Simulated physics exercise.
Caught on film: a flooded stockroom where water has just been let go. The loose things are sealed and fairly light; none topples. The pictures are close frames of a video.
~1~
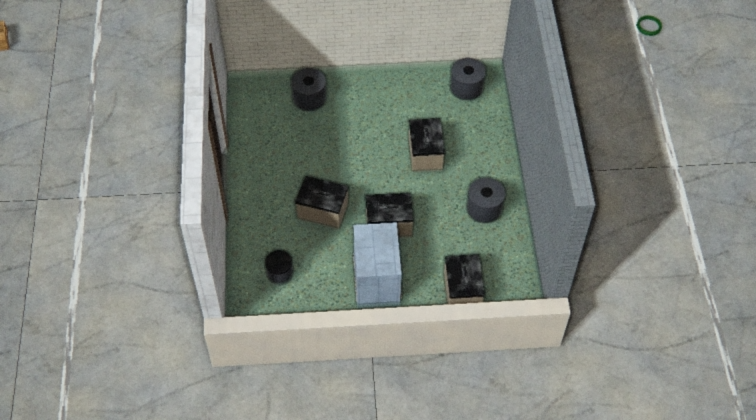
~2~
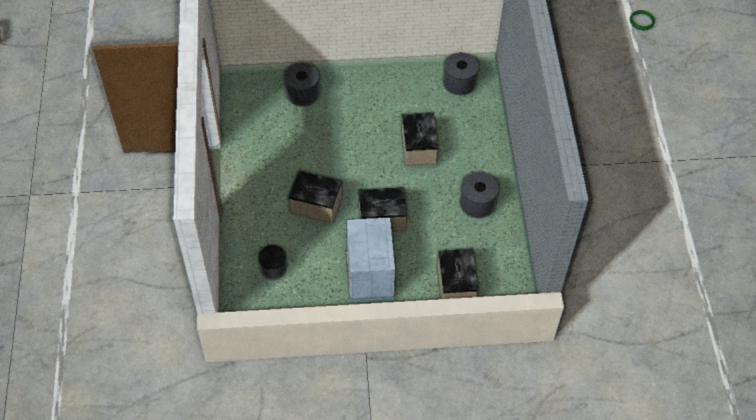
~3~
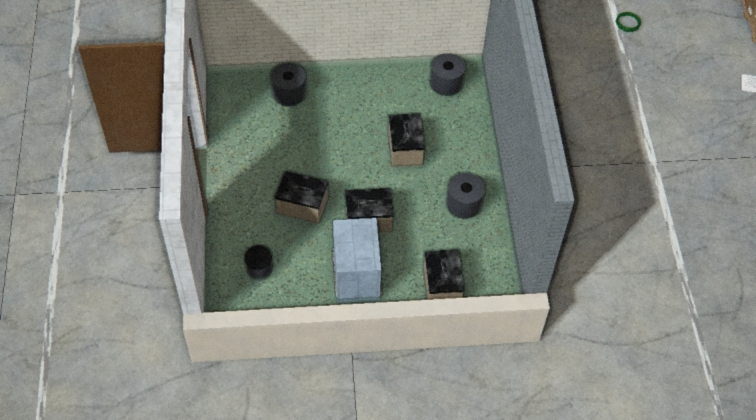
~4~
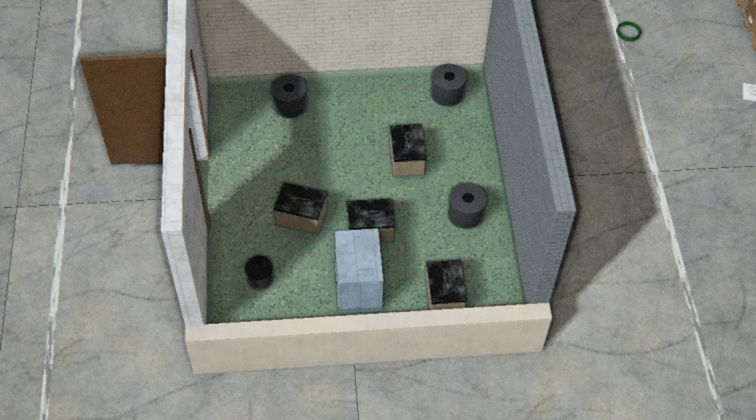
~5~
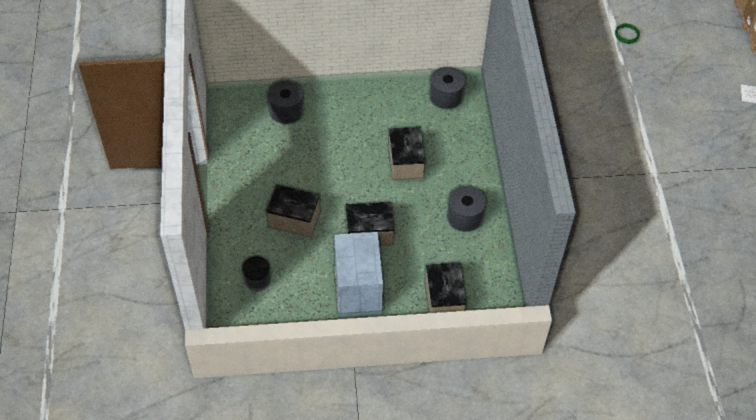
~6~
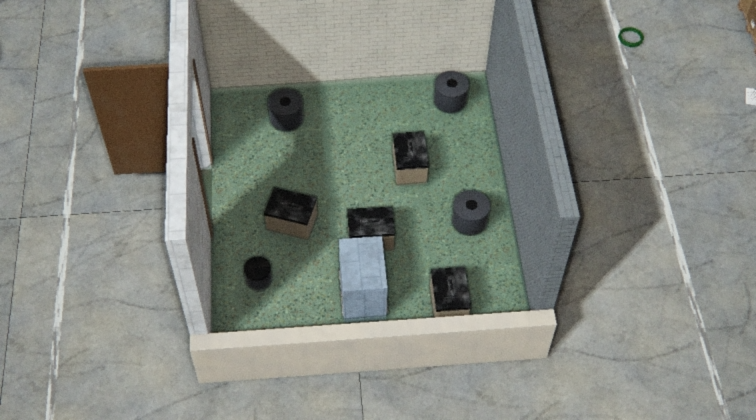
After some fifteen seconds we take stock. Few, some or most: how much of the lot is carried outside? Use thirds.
It is between one and two thirds.
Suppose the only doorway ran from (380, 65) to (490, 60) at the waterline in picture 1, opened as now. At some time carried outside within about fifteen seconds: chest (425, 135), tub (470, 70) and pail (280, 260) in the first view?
One after the other: Carried outside, washed out, kept in.
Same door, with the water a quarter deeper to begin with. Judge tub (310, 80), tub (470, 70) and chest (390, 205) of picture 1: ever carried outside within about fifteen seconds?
In turn: Washed out, no, gone.
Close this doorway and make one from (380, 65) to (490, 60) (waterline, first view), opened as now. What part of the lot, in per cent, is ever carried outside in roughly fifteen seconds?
Near 60 in a hundred.
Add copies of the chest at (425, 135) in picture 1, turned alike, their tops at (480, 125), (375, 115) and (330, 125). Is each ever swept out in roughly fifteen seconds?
One after the other: Kept in, washed out, gone.
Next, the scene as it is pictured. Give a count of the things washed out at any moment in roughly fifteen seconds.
I count 4.
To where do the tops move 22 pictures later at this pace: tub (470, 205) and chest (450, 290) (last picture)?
Close to (439, 197) and (422, 284).
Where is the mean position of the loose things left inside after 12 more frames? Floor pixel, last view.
Close to (349, 202).
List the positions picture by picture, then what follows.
A chest at (322, 194), afloat; a pail at (279, 262), afloat; 0 of 8 have shifted, in the first frame.
A chest at (315, 189), afloat; a pail at (272, 257), afloat; 0 of 8 have shifted, in the second frame.
A chest at (302, 189), afloat; a pail at (258, 257), afloat; 0 of 8 have shifted, in the third frame.
A chest at (301, 200) floats, close to its start; a pail at (259, 267), afloat; 0 of 8 have shifted, in the fourth frame.
A chest at (293, 202), afloat, close to its start; a pail at (256, 268), afloat, close to its start; 3 of 8 have shifted, in the fifth frame.
A chest at (290, 205), afloat, close to its start; a pail at (257, 268), afloat, close to its start; 3 of 8 have shifted, in the sixth frame.
A moment on, 0 of 8 are out; 8 afloat.
Next, 1 of 8 are out; 7 afloat.
Later, 3 of 8 are out; 5 afloat.
In the end, 4 of 8 are out; 4 afloat.
